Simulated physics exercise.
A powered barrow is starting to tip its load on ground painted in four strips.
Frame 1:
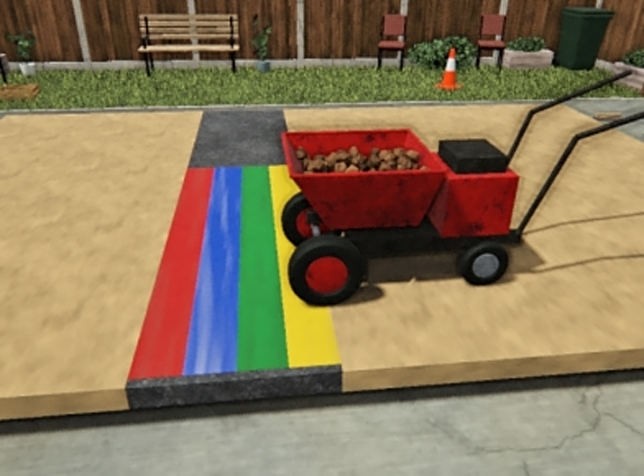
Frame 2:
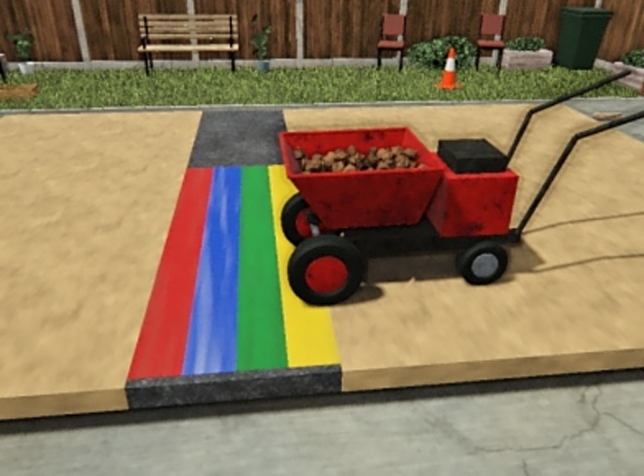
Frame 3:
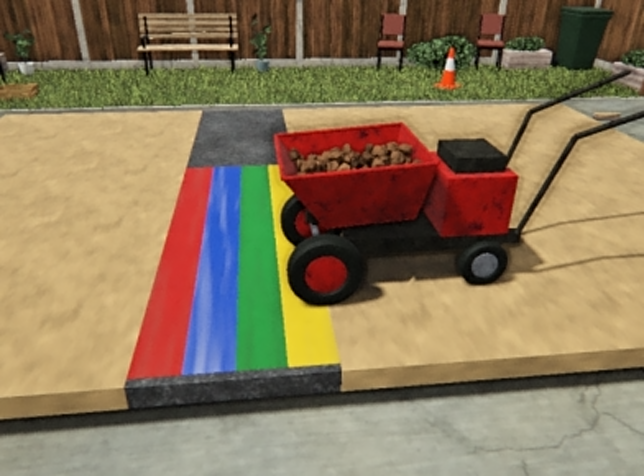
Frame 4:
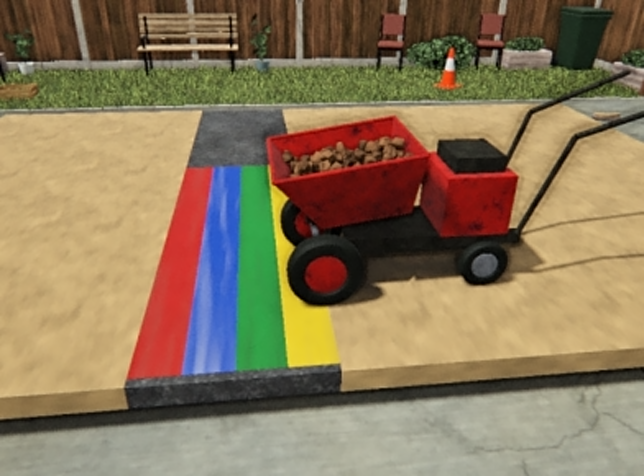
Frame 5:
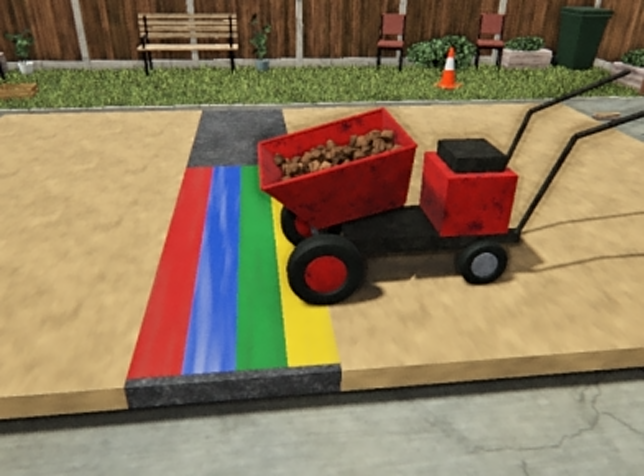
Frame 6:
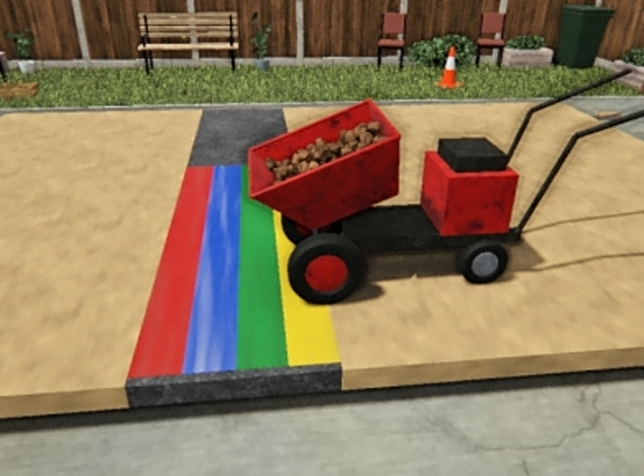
A red skip full of brown clods sat level on a small barrow beside red, blue, green and yellow strips, then tilted steadily forward to the left while the wheels stayed put.
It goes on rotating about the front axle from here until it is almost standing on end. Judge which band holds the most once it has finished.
Most on it: Red.
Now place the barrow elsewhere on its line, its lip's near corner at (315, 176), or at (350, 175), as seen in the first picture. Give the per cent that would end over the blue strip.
You'd see close to 30 per cent the first time and close to 30 per cent the next.
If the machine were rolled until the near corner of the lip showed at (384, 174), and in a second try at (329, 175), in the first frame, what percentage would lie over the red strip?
First try: 0 per cent; second try: 20 per cent.
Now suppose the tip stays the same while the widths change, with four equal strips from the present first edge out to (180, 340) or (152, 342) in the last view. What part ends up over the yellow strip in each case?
The first comes to 0 per cent and the second to 0 per cent.
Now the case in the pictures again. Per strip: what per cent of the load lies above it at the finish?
Yellow strip about 0 per cent, green strip about 0 per cent, blue strip about 15 per cent, red strip about 35 per cent.
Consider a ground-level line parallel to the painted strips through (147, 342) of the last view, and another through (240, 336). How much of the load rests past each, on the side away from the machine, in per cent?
Near 20 % and 70 %.
Shortly afterwards, skip tipped steeply; the whole lot in the skip.
Next, skip tipped right over; the bulk in the skip; a little over the blue strip; a little over the red strip; only a few off the paint.
Some moments later, skip tipped right over; near a third in the skip; a little over the blue strip; near a third over the red strip; a little off the paint.
In the end, skip tipped right over; near a third in the skip; none at all over the yellow strip; none at all over the green strip; a little over the blue strip; near a third over the red strip; a little off the paint.
